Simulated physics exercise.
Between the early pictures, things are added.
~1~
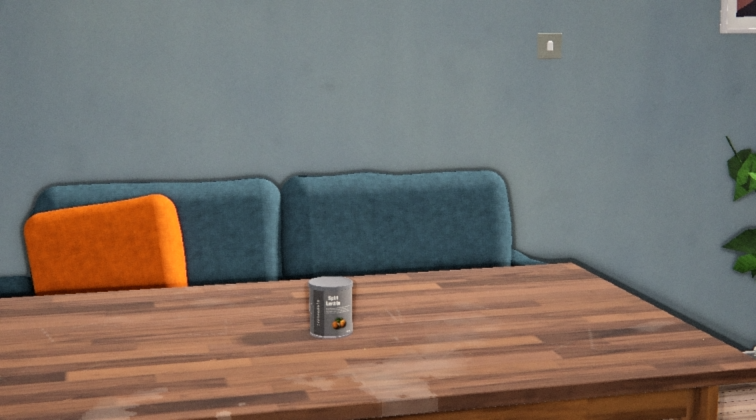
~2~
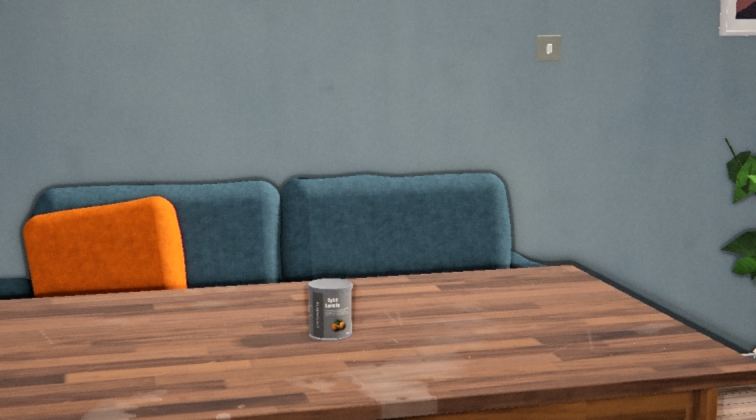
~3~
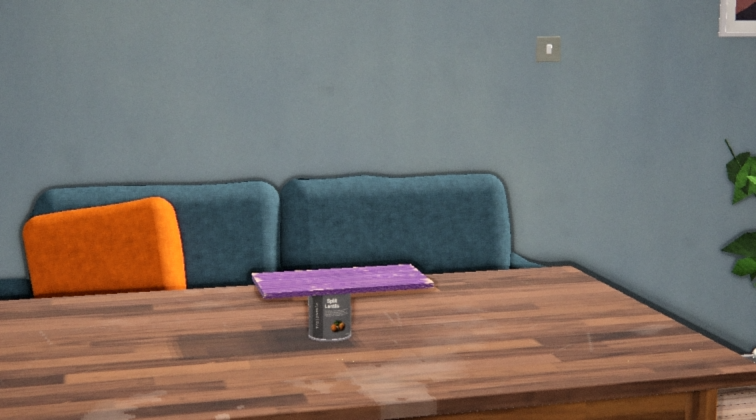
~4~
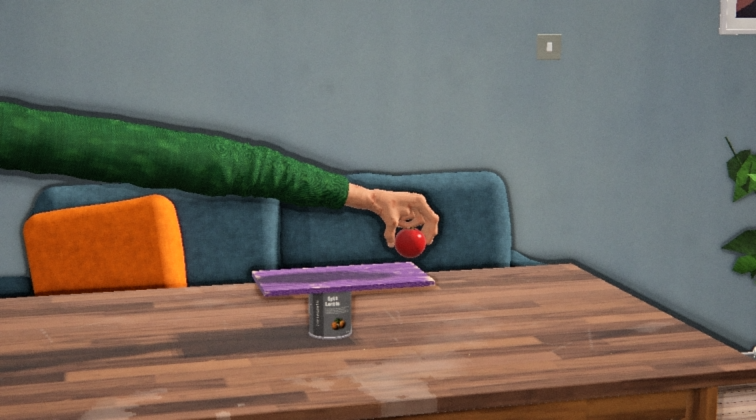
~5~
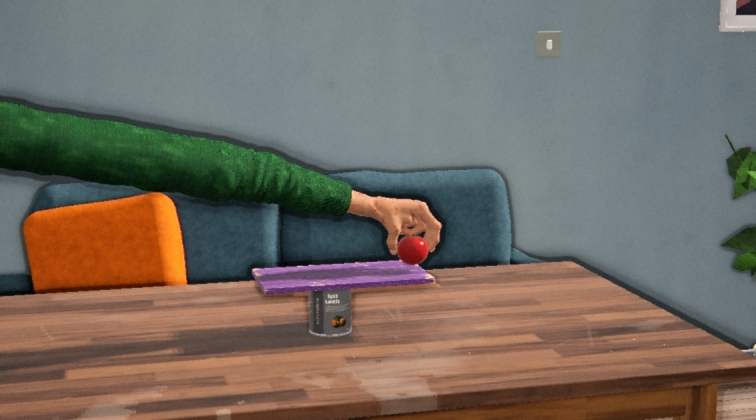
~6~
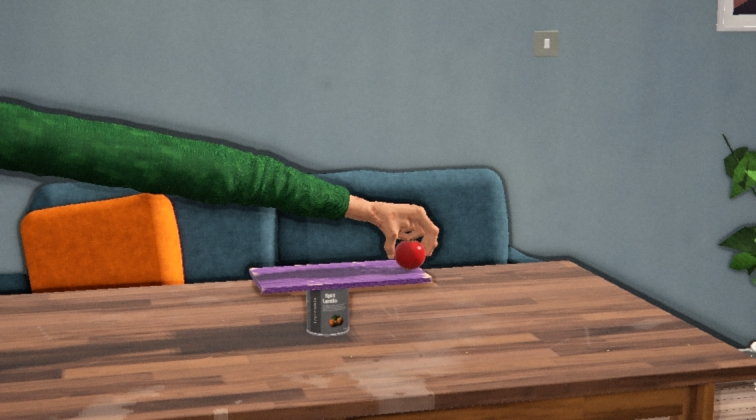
A purple board appearing on top of a small tin on a wooden table, then a green-sleeved hand holding a red tomato above its right end.
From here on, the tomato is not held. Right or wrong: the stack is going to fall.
Right, it falls.
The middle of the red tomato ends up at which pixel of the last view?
End position in the final view: Approximately (434, 310).
Then, 0.30 s later than the last frame, red tomato now fallen; purple board tilted by 28°.
Then, 0.40 s later than the last frame, purple board tilted by 50°.
Then, 1.30 s later than the last frame, purple board tilted by 31°.
When it is over, fallen, red tomato; the other 2 as before. End places, in pixels of the last picture, red tomato near (435, 310). The stack loses its balance.
